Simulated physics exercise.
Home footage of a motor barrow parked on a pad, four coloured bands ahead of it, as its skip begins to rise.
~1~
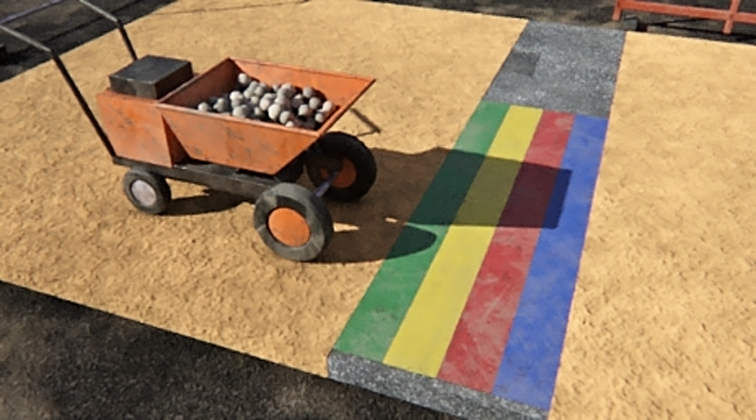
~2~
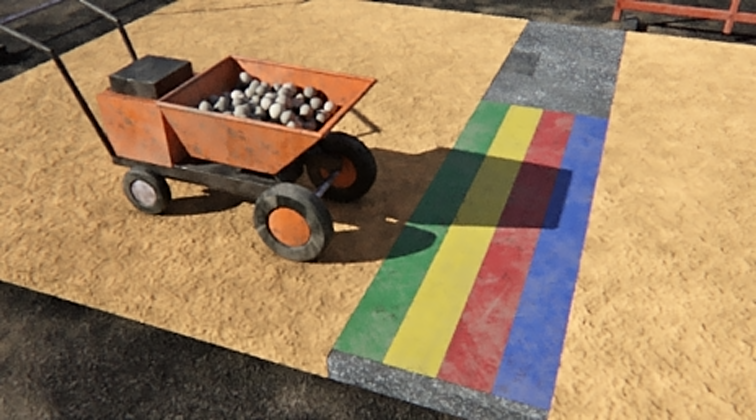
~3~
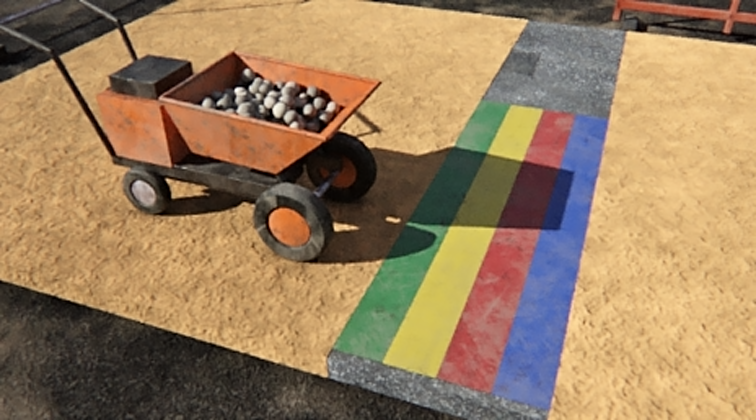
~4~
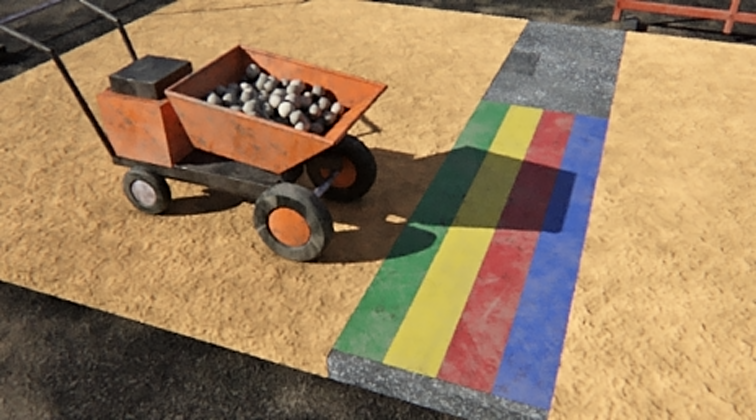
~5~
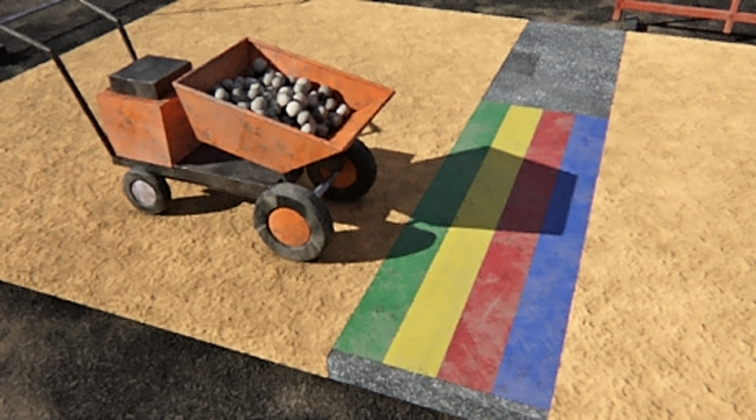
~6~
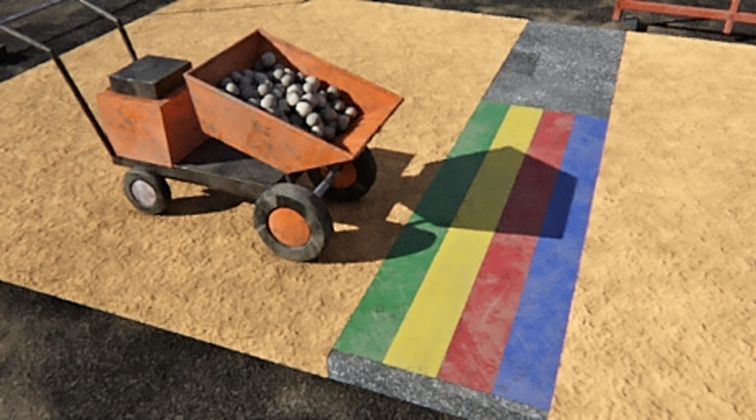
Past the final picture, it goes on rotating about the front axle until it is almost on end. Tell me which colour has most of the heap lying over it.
Most of the heap lies over yellow.
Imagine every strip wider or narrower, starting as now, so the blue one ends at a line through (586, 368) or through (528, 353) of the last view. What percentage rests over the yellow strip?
In turn 40 and 30 in a hundred.
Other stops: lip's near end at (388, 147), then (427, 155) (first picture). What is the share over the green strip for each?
First place: Around 0 per cent. Second place: Around 0 per cent.
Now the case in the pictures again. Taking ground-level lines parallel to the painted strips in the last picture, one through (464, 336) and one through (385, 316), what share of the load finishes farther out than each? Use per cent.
First some 30, then 90 per cent.
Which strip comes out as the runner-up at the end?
The next one is the red strip.
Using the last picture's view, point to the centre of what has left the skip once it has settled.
About pixel (476, 255).
Soon, skip tipped steeply; all in the skip.
A while on, skip tipped right over; about two thirds in the skip; a small part over the green strip; about a quarter over the yellow strip; a stray few over the red strip.
Towards the end, skip tipped right over; a small part in the skip; a small part over the green strip; about a third over the yellow strip; about a quarter over the red strip; a small part over the blue strip; a stray few off the paint.
Finally, skip tipped right over; a small part in the skip; a small part over the green strip; about a third over the yellow strip; about a quarter over the red strip; a small part over the blue strip; a small part off the paint.
